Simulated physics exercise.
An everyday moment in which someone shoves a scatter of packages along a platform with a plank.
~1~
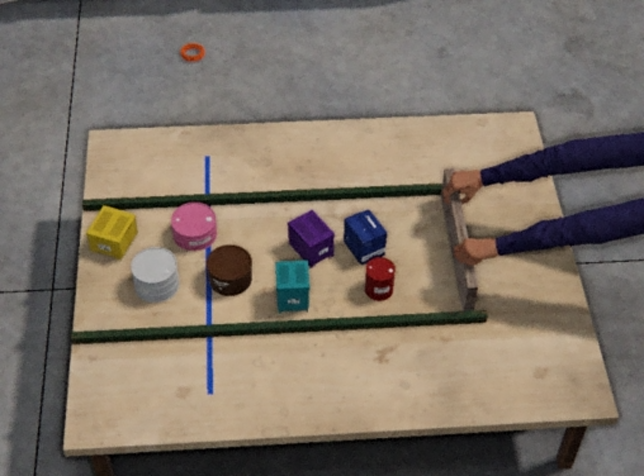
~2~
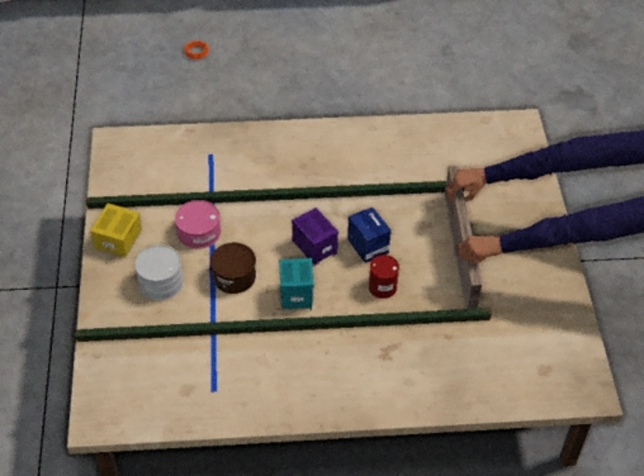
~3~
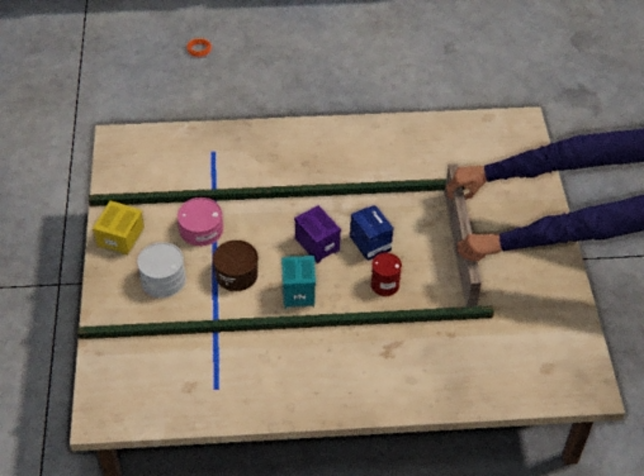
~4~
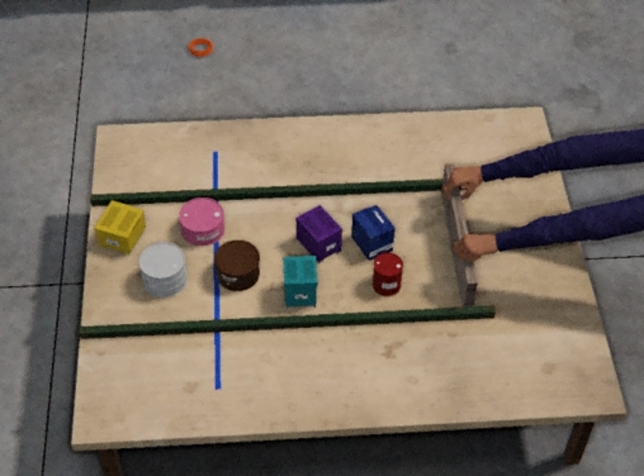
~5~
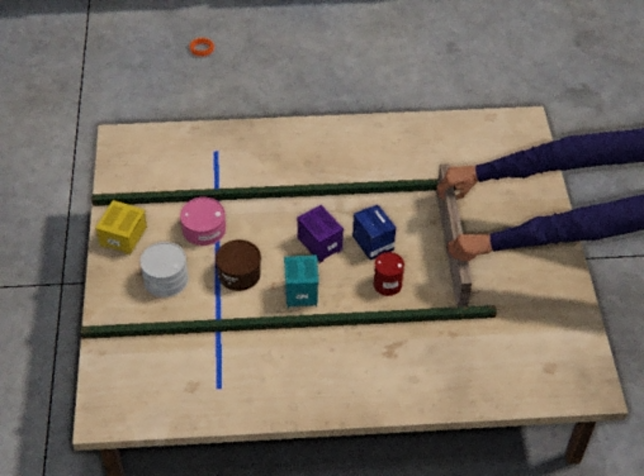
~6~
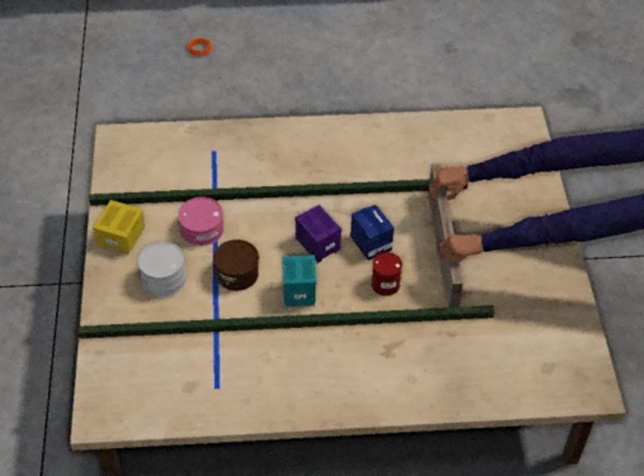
The clip shows two hands holding a plank at the right of a wooden table and sliding it slightly left between two green rails, while the colourful boxes and round containers scattered around a blue line stay in place.
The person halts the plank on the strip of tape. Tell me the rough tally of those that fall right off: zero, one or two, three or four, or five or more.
Well, the ones that get knocked off number not even one.
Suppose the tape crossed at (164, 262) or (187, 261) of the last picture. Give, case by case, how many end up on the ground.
Respectively 2 and 1.
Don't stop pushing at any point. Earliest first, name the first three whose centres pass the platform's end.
That would be the yellow tote, followed by the white canister and then the pink canister.
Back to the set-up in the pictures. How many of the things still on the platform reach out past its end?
Count: 1.
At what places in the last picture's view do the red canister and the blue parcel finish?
The red canister stops around (201, 286); the blue parcel around (200, 235).
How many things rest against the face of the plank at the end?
2 of them.
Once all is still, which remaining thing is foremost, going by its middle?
Answer: The yellow tote.
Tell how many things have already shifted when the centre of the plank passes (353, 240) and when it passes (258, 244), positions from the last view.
First position 3; second position 6.
Soon after, none off yet; yellow tote at rest near (120, 228); white canister at rest near (163, 270); pink canister at rest near (201, 221).
After that, none off yet; yellow tote at rest near (120, 228); white canister at rest near (163, 270); pink canister displaced a little near (178, 222).
In the end, the number that fall off is zero.
